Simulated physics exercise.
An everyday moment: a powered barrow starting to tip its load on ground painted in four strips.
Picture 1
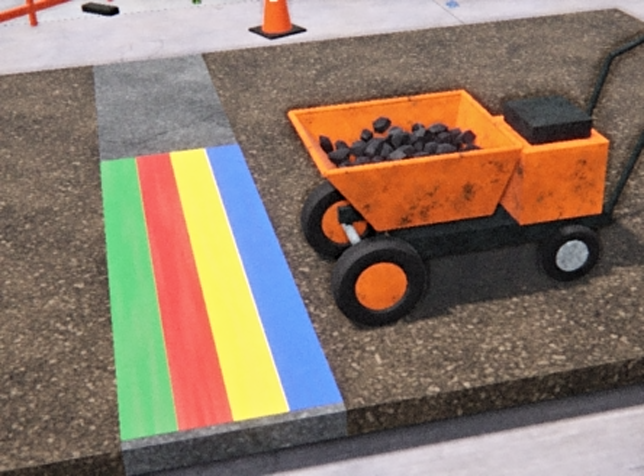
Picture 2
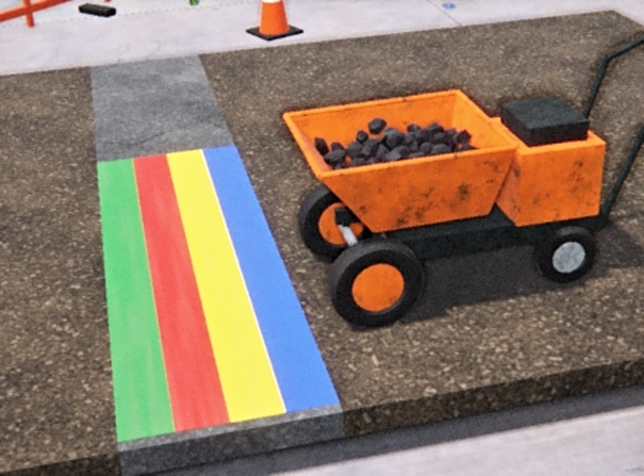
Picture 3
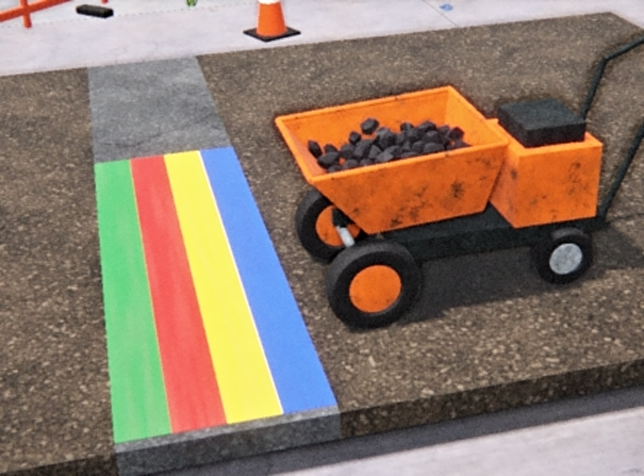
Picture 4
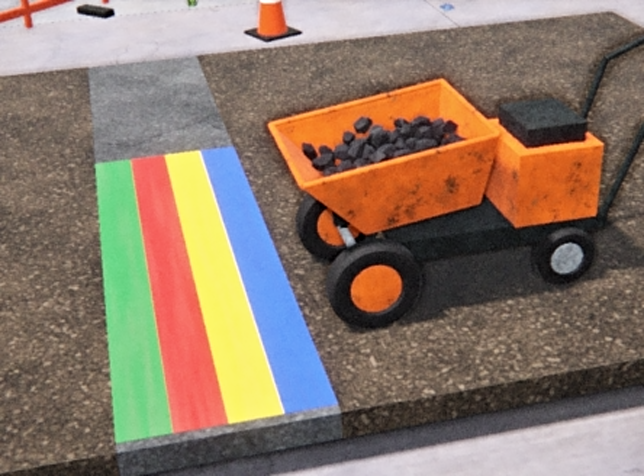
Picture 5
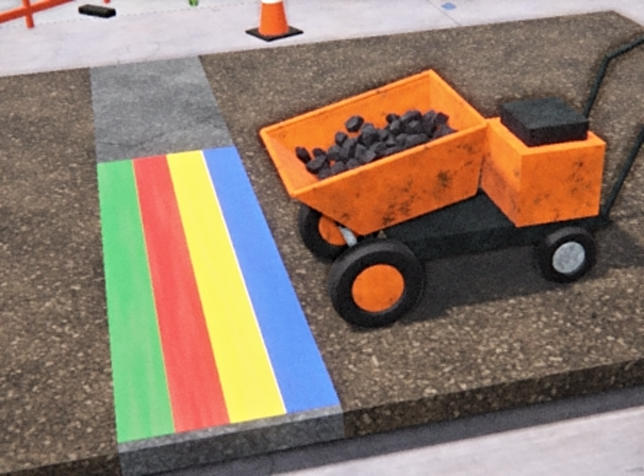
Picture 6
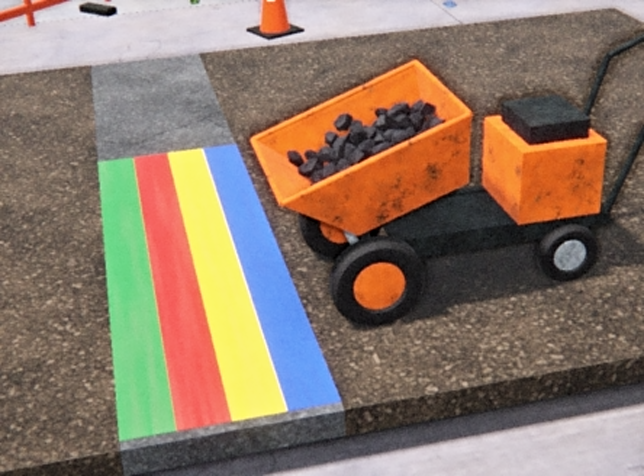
On dark, rough paving beside four painted strips of green, red, yellow and blue, an orange powered barrow holding dark lumps stands still while its skip gradually tilts, the left lip lowering toward the strips and the right end rising.
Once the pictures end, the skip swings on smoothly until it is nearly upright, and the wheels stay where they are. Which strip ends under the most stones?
The heap favours the red strip.
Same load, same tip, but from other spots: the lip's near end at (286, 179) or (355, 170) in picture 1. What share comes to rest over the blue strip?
The first gives 0 %, the second 0 %.
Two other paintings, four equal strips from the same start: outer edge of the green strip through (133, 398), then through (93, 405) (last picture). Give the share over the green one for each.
First some 10, then 10 per cent.
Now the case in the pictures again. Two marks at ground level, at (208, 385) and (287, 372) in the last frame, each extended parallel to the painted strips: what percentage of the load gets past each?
First some 40, then 70 per cent.
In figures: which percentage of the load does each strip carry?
About: Blue strip 0, yellow strip 15, red strip 30, green strip 15 per cent.
Just after the last frame, skip tipped steeply; every one in the skip.
A moment on, skip tipped right over; the larger part in the skip; about a tenth over the yellow strip; about a tenth over the red strip; just a few over the green strip.
Further on, skip tipped right over; roughly a third in the skip; roughly a quarter over the yellow strip; roughly a quarter over the red strip; about a tenth over the green strip; about a tenth off the paint.
When it is over, skip tipped right over; roughly a third in the skip; just a few over the blue strip; roughly a quarter over the yellow strip; roughly a quarter over the red strip; about a tenth over the green strip; about a tenth off the paint.
